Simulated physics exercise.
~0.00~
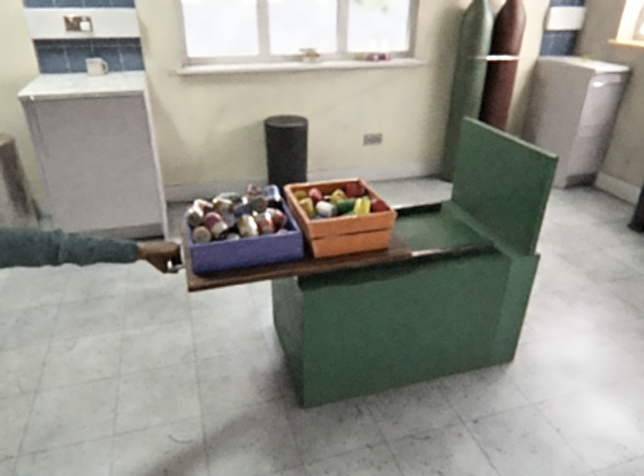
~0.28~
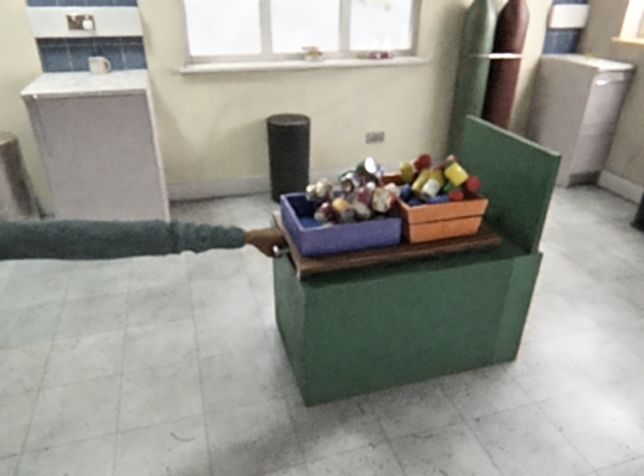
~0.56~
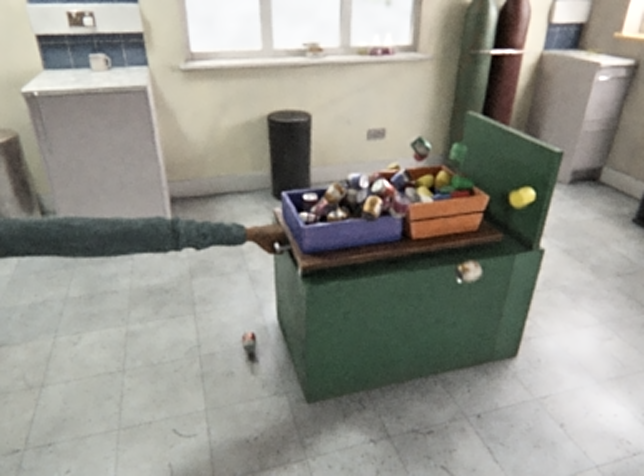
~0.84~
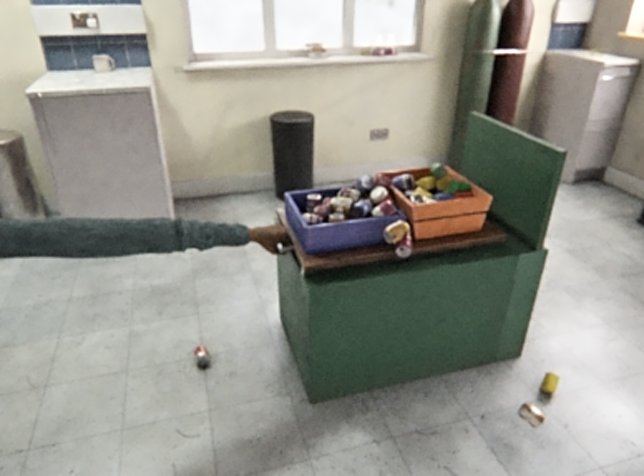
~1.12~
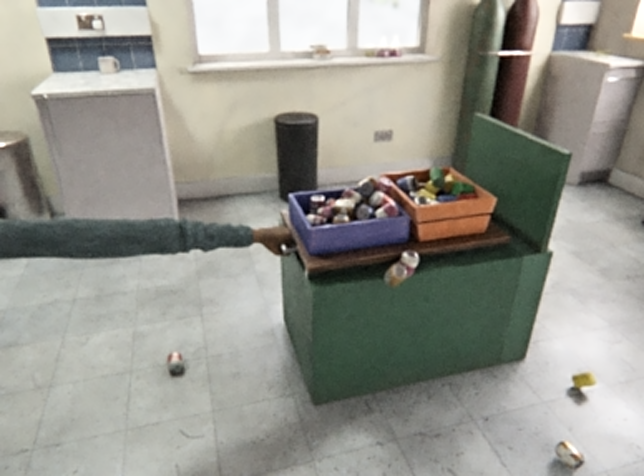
An arm pushes two crates right on a shelf, and several small containers spill out.
